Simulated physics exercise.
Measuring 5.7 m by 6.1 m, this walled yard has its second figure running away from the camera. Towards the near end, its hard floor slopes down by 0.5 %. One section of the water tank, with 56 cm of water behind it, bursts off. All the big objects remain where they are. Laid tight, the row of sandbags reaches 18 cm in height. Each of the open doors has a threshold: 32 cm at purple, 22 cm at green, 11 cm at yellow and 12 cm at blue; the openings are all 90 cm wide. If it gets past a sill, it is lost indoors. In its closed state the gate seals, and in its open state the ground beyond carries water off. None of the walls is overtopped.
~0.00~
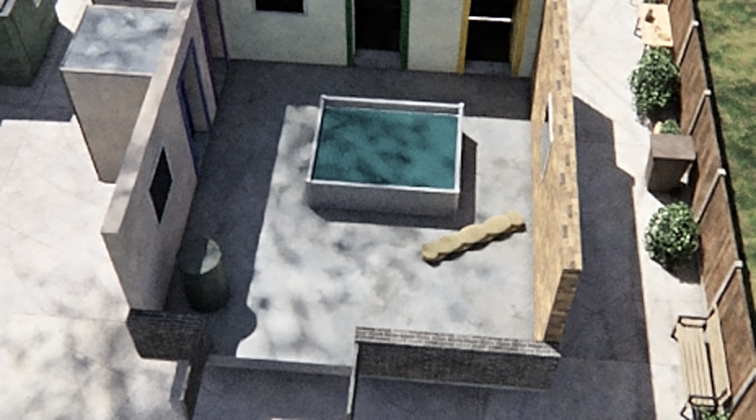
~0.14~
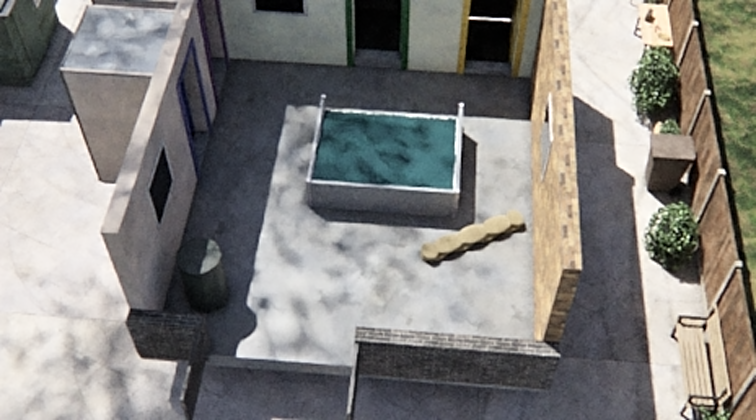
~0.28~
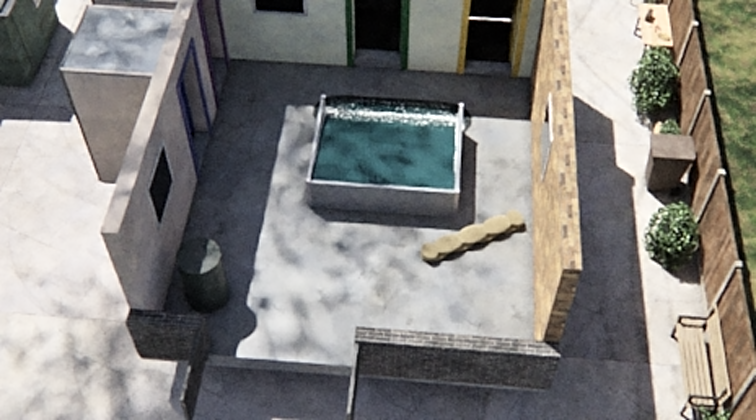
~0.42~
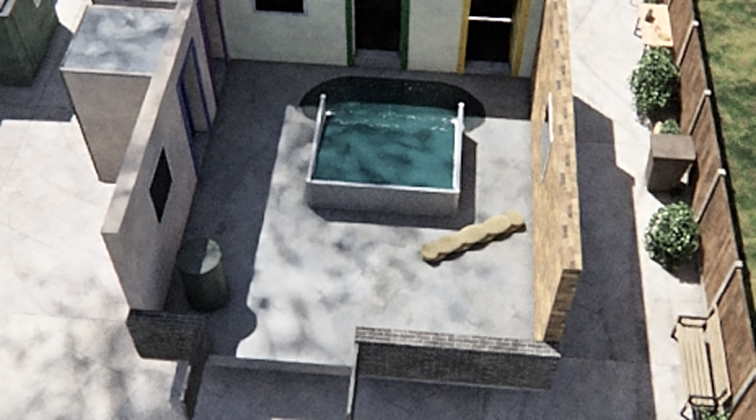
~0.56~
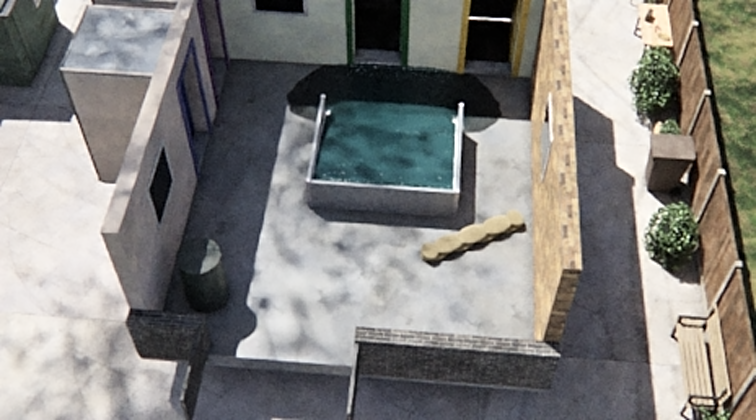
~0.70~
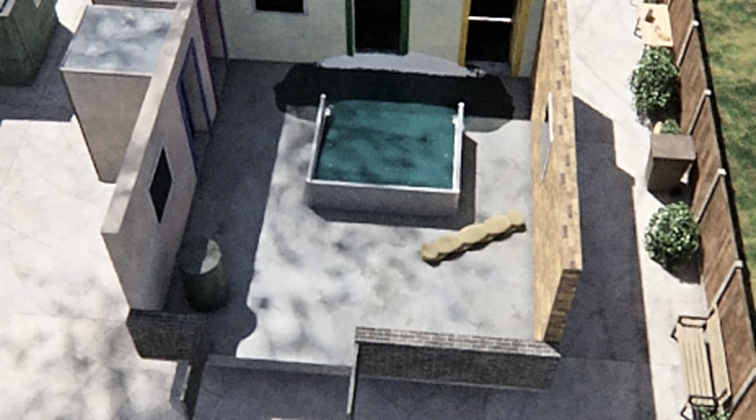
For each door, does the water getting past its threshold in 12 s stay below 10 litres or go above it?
At the end, at the purple door the limit will not be outstripped. At the green door the limit will be outstripped. At the yellow door the limit will be outstripped. At the blue door the limit will not be outstripped.
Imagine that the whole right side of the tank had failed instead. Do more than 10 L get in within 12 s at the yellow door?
Note: Yellow door, beyond the mark.
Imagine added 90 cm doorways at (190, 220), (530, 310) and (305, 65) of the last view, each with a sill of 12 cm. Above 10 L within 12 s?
Door 1: Lower; door 2: Lower; door 3: Higher.
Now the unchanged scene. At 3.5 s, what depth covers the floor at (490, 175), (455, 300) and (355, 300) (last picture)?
Spot by spot: Some 4, 0, then 0 cm.
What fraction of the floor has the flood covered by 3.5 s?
I'd say around 50 %.
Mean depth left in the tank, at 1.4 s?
28 cm.
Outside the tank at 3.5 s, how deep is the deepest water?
Some 24 cm deep.
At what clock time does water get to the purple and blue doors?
Arrival: Purple 1.8 s, blue 2.4 s.
After 1.4 s water covers 20 % of the floor and is deepest (40 cm) near (390, 80); purple door not reached, green door 40 cm at the sill, 51 L in, yellow door 20 cm at the sill, 8 L in, blue door not reached.
After 2.2 s water covers 30 % of the floor and is deepest (37 cm) near (525, 82); purple door 21 cm at the sill, 0 L in, green door 32 cm at the sill, 111 L in, yellow door 20 cm at the sill, 35 L in, blue door not reached.
After 3.5 s water covers 50 % of the floor and is deepest (24 cm) near (228, 70); purple door 22 cm at the sill, 0 L in, green door 14 cm at the sill, 129 L in, yellow door 19 cm at the sill, 77 L in, blue door 10 cm at the sill, 0 L in.
After 7.0 s water covers 80 % of the floor and is deepest (14 cm) near (462, 190); purple door 7 cm at the sill, 0 L in, green door 7 cm at the sill, 130 L in, yellow door 6 cm at the sill, 102 L in, blue door 5 cm at the sill, 0 L in.
After 12.0 s water covers 95 % of the floor and is deepest (8 cm) near (473, 191); purple door 5 cm at the sill, 0 L in, green door 6 cm at the sill, 130 L in, yellow door 6 cm at the sill, 102 L in, blue door 4 cm at the sill, 0 L in.
